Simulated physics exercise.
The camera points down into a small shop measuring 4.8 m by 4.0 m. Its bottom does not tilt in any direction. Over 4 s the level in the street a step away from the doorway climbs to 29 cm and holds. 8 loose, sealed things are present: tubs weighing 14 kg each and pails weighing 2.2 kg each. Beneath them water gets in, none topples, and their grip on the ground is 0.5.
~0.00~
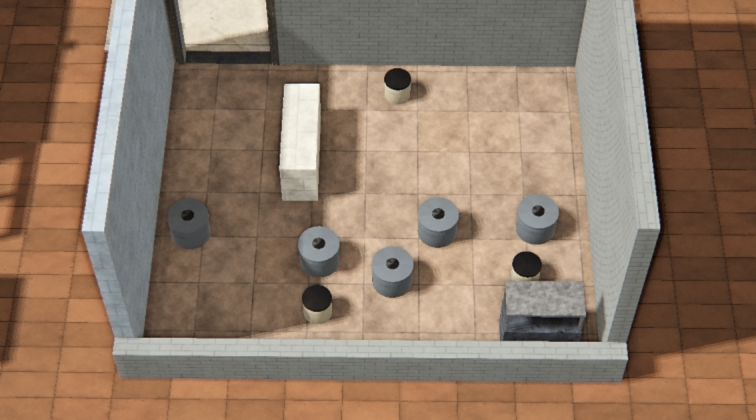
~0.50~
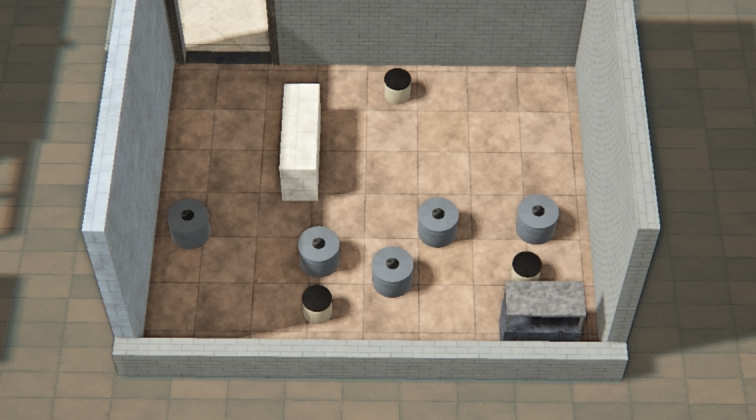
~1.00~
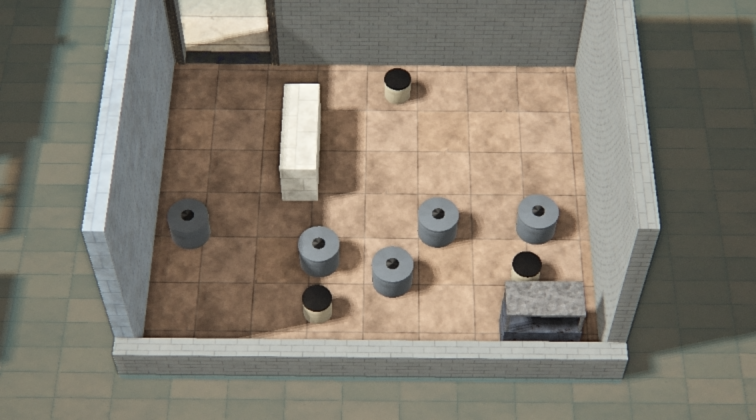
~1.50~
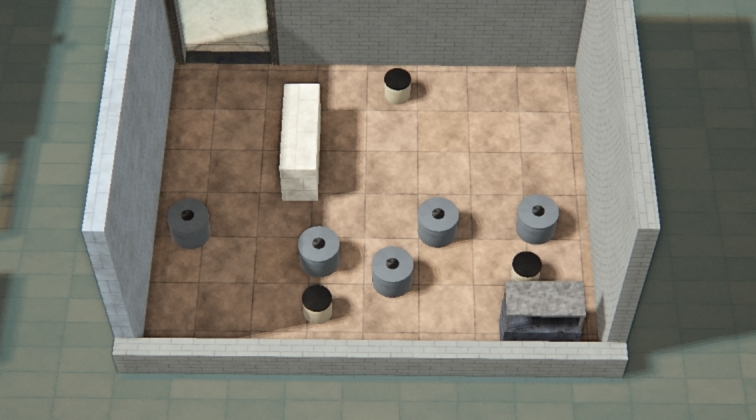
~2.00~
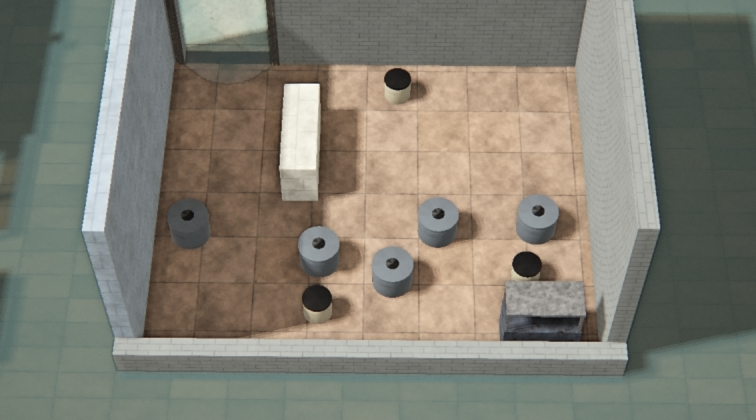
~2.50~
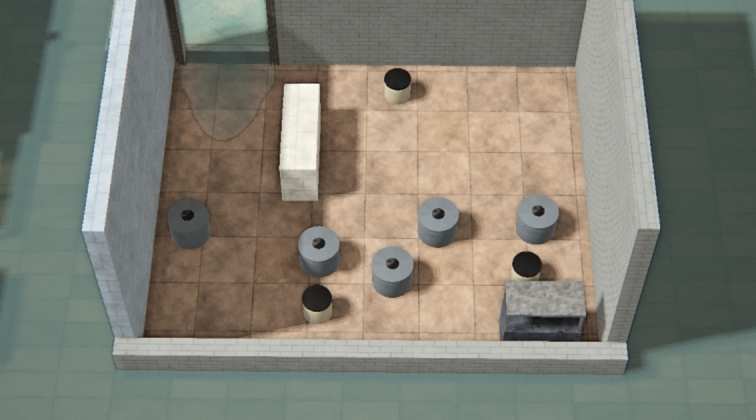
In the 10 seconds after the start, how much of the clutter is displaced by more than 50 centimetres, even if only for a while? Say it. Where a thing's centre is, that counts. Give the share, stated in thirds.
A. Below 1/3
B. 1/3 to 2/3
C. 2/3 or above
1/3 to 2/3.
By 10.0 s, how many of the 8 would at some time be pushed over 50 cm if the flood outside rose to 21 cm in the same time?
3.
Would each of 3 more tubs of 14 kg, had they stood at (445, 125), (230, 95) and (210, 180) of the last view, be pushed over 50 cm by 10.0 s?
One by one, in that order: Below it, above it, above it.
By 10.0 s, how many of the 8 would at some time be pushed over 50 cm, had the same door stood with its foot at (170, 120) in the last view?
Then 3 of them would.
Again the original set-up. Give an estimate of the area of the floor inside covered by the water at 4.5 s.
That flooded area is roughly 6.5 m2.
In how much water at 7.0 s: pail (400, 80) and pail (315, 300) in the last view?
First about 2 cm, second about 3 cm.
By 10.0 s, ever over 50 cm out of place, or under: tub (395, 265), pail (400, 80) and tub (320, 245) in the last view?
Within, beyond, within.
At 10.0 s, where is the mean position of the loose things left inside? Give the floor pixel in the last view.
Mean floor pixel: About (462, 195).
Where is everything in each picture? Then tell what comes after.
In the first picture, a tub at (188, 216) rests on the ground; a pail at (317, 298), on the bottom; 0.0 m2 under water; 0 of 8 have shifted.
In the second picture, a tub at (188, 216) rests on the ground; a pail at (317, 298), on the bottom; 0.0 m2 under water; 0 of 8 have shifted.
In the third picture, a tub at (188, 216), on the bottom; a pail at (317, 298) rests on the ground; water covers 0.0 m2; 0 of 8 have shifted.
In the fourth picture, a tub at (188, 216) rests on the ground; a pail at (317, 298), on the bottom; water covers 0.0 m2; 0 of 8 have shifted.
In the fifth picture, a tub at (188, 216) rests on the ground; a pail at (317, 298), on the bottom; 0.2 m2 under water; 0 of 8 have shifted.
In the sixth picture, a tub at (188, 216), on the bottom; a pail at (317, 298) rests on the ground; water covers 0.9 m2; 0 of 8 have shifted.
After 3.5 s 0 of 8 are over 50 cm from their spots; 0 afloat.
After 4.5 s 0 of 8 are over 50 cm from their spots; 0 afloat.
After 7.0 s 2 of 8 are over 50 cm from their spots; 1 afloat.
After 10.0 s 5 of 8 are over 50 cm from their spots, and 5 have been at some point; 4 afloat.
